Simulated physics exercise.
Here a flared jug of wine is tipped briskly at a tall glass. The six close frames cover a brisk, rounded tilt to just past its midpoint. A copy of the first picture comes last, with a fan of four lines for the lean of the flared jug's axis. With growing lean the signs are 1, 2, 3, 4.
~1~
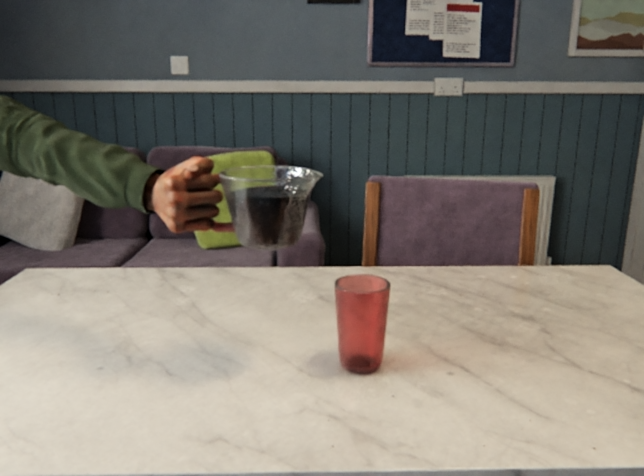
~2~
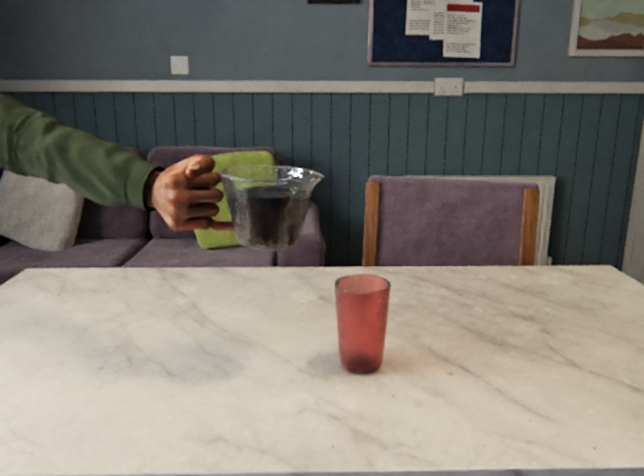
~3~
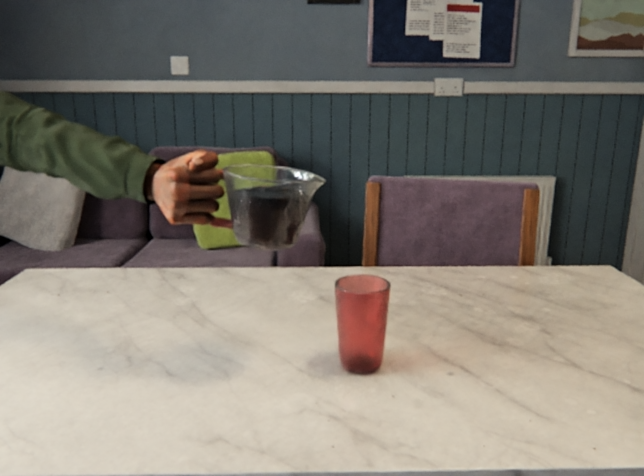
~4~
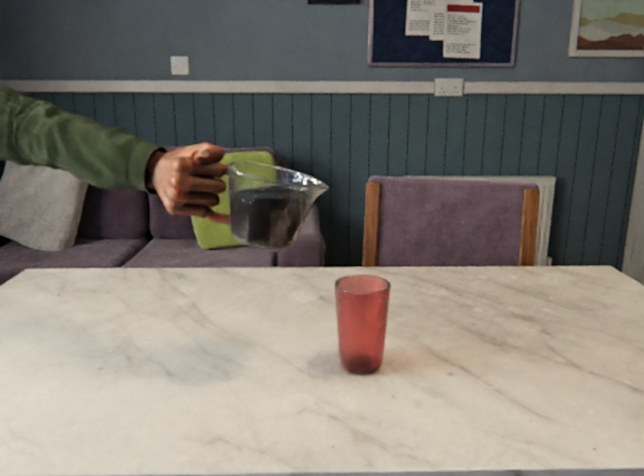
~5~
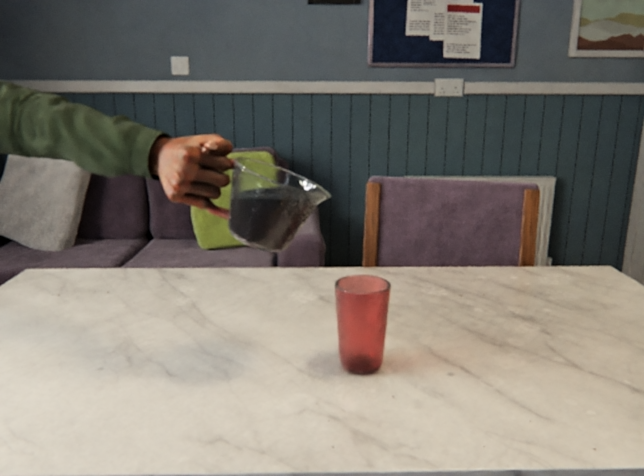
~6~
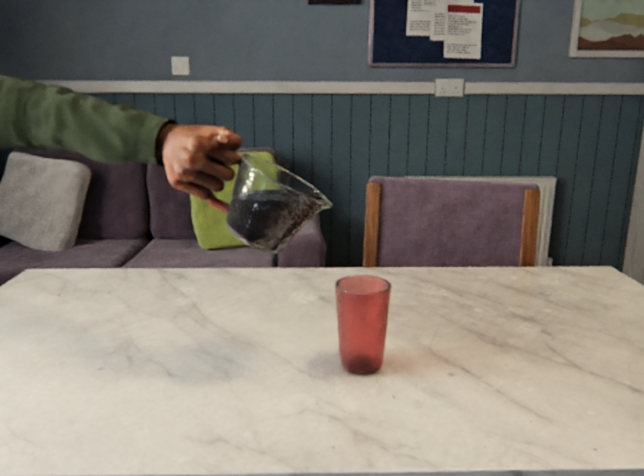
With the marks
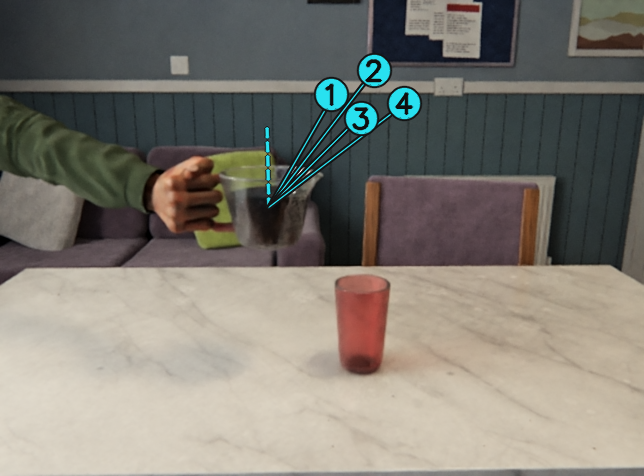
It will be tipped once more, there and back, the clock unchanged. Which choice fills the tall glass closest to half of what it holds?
I would pick mark 4.
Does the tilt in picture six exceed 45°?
No.
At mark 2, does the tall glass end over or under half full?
Under.
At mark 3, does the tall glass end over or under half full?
Under.
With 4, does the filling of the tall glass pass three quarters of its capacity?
No.
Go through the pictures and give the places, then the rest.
Upright, lip at (322, 175); rim of the tall glass round (362, 283); nothing has left yet.
Upright, lip at (323, 176); nothing has left yet.
Tipped about 6°, lip at (325, 181); nothing has left yet.
Tipped about 12°, lip at (327, 187); nothing has left yet.
Tipped about 20°, lip at (330, 196); nothing has left yet.
Tipped about 29°, lip at (331, 205); nothing has left yet.
On the marked copy, 1 at (324, 111); 2 at (363, 84); 3 at (347, 129); 4 at (391, 113).
Choosing 1, the tall glass ends with about 8 % of what it can hold.
Choosing 2, the tall glass ends with about 19 % of what it can hold.
Choosing 3, the tall glass ends with about 34 % of what it can hold.
Choosing 4, the tall glass ends with about 50 % of what it can hold.
